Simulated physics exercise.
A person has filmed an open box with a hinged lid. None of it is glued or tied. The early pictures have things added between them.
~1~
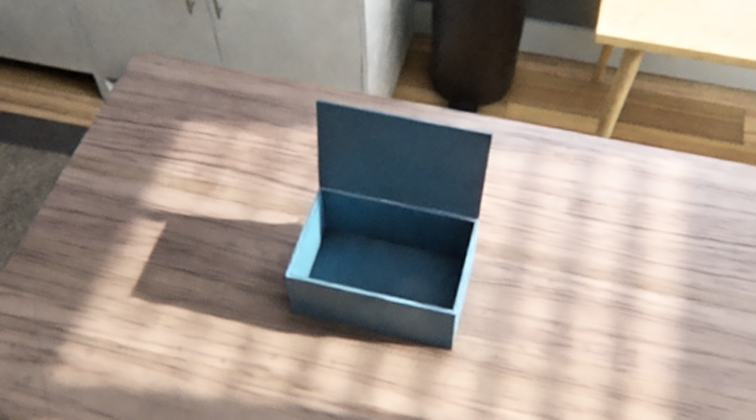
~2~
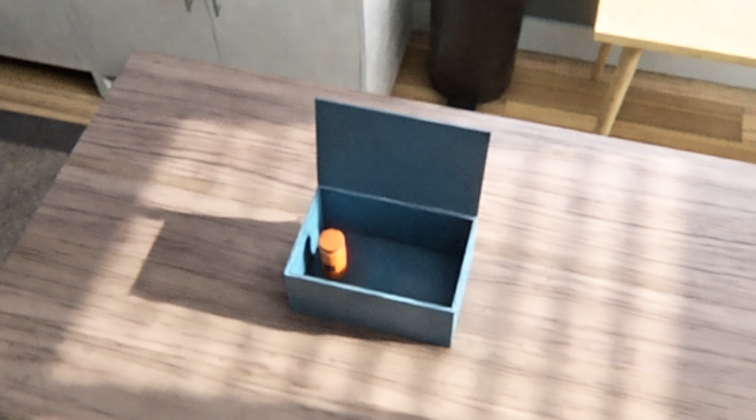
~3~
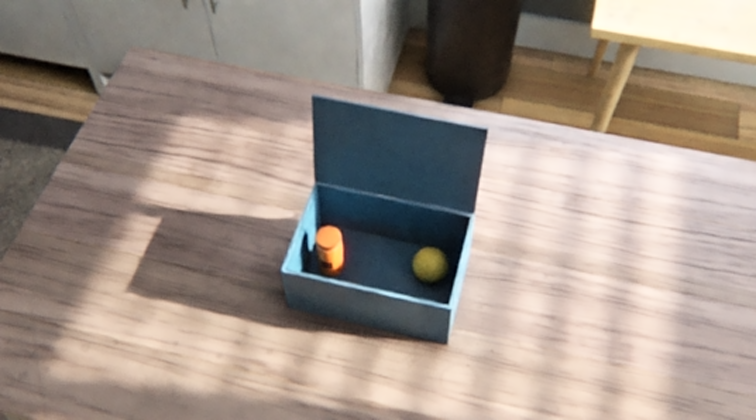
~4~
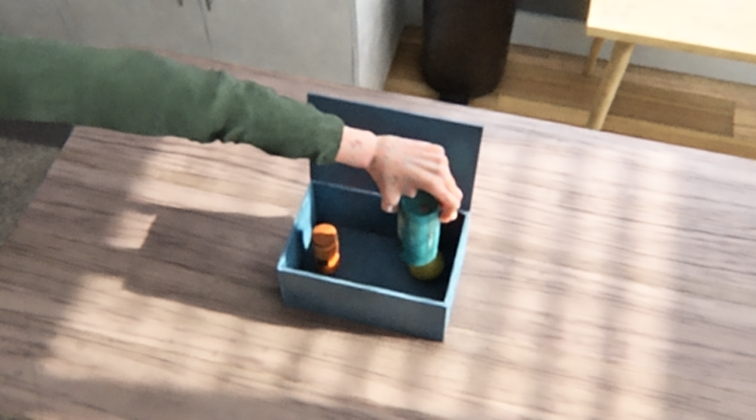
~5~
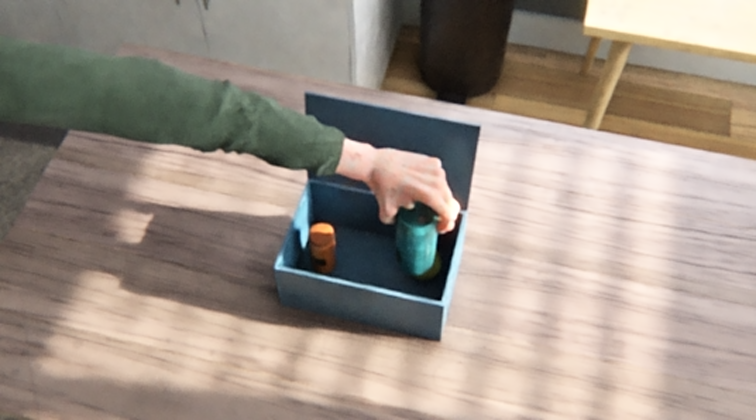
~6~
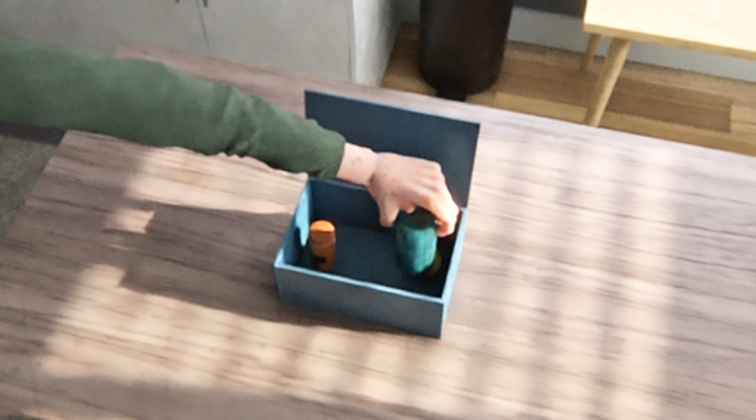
On a wood-grain tabletop, an open blue box with a hinged lid sits empty, then an orange container appears inside at the left, followed by a yellow lemon at the right. An arm in a green sleeve reaches in from the left and lowers a turquoise can into the box's right side, keeping its hand on it.
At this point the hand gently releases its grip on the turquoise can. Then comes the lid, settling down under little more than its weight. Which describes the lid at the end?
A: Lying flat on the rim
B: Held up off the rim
A, lying flat on the rim.
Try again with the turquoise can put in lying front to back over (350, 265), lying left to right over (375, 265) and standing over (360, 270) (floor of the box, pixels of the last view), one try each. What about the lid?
First, it shuts flat; second, it sits on the rim; third, it is held up.
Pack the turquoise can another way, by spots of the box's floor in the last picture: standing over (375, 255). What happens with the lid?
Note: It fails to lower.
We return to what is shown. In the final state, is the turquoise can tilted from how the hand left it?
The turquoise can ends up leaning.
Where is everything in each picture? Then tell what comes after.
In the first picture, the last thing is not in view yet.
In the second picture, the last thing is not in view yet.
In the third picture, the last thing is not in view yet; yellow lemon (431, 265).
The fourth picture shows on its way; turquoise can (419, 229).
The fifth picture shows on its way; turquoise can (416, 239).
The sixth picture shows in place under the hand; turquoise can (416, 242).
Then, 0.80 s after the last picture, lid starting down; turquoise can on its side near (376, 268); yellow lemon rolled a little.
Then, 1.50 s after the last picture, lid 65° above the rim; turquoise can on its side near (363, 256); yellow lemon rolled a little.
Then, 1.90 s after the last picture, lid 27° above the rim; turquoise can on its side near (363, 256); yellow lemon rolled a little.
At rest, lid shut; tipped over in the box, turquoise can; the other 2 in place. Seen from the same camera at the end, turquoise can near (363, 257).
